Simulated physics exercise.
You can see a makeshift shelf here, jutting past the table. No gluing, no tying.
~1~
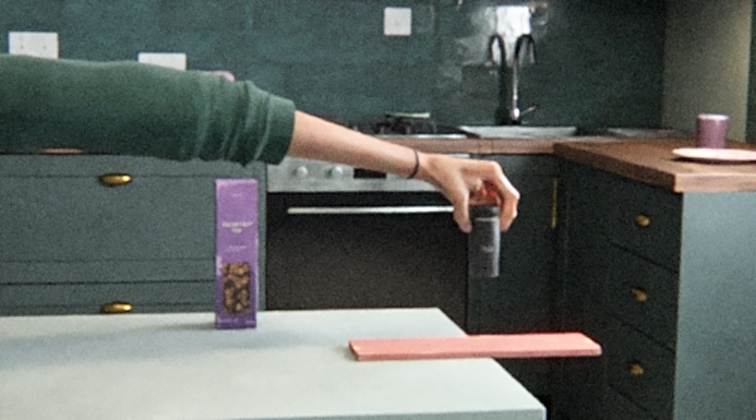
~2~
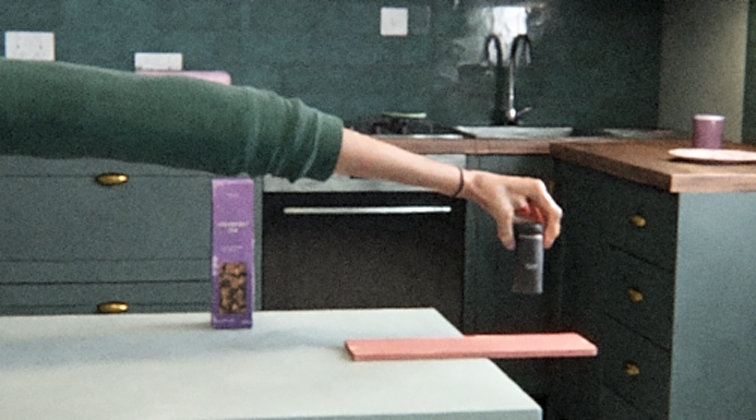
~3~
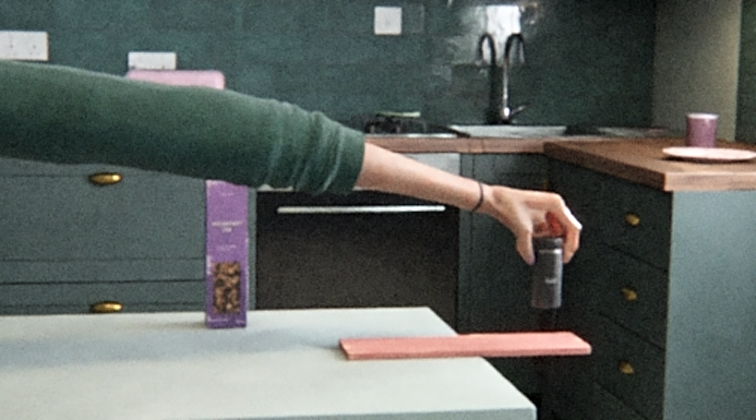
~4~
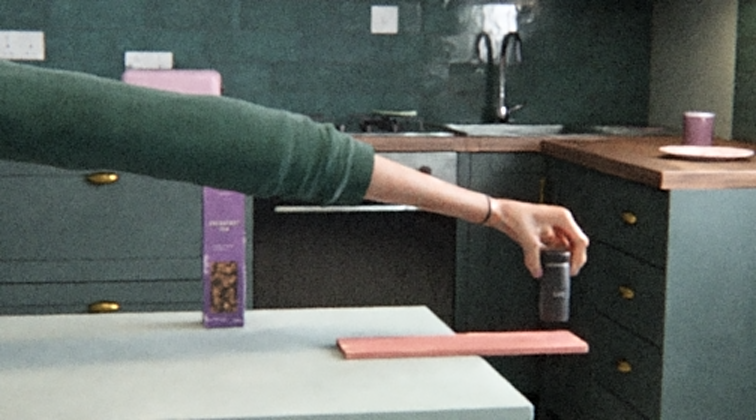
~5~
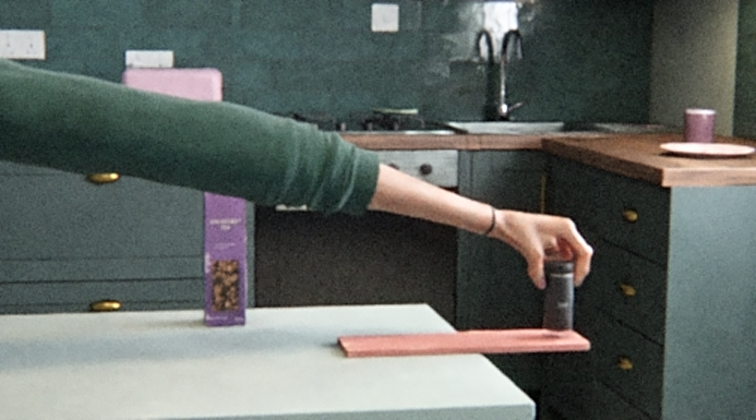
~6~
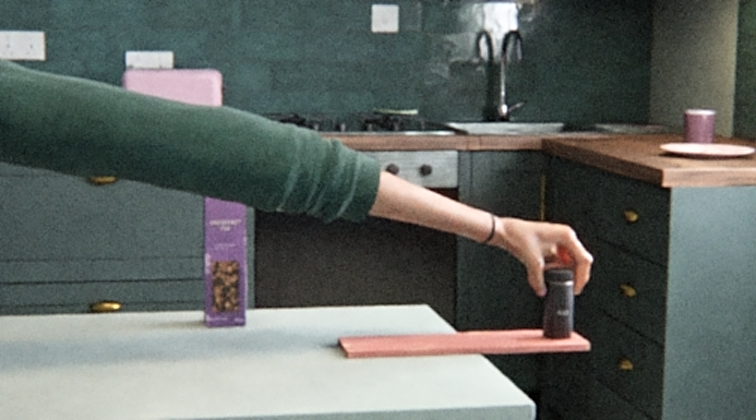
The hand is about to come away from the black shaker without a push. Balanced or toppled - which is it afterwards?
It is going to be unstable.
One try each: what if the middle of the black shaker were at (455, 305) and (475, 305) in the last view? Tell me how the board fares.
Trial 1 - stable; trial 2 - stable.
Then, 0.50 s later than the last frame, black shaker and red board now down on the floor or falling.
Then, 0.80 s later than the last frame, things are still on the move.
When it is over, down on the floor or falling, black shaker and red board; purple carton as before. The board tips off the edge.
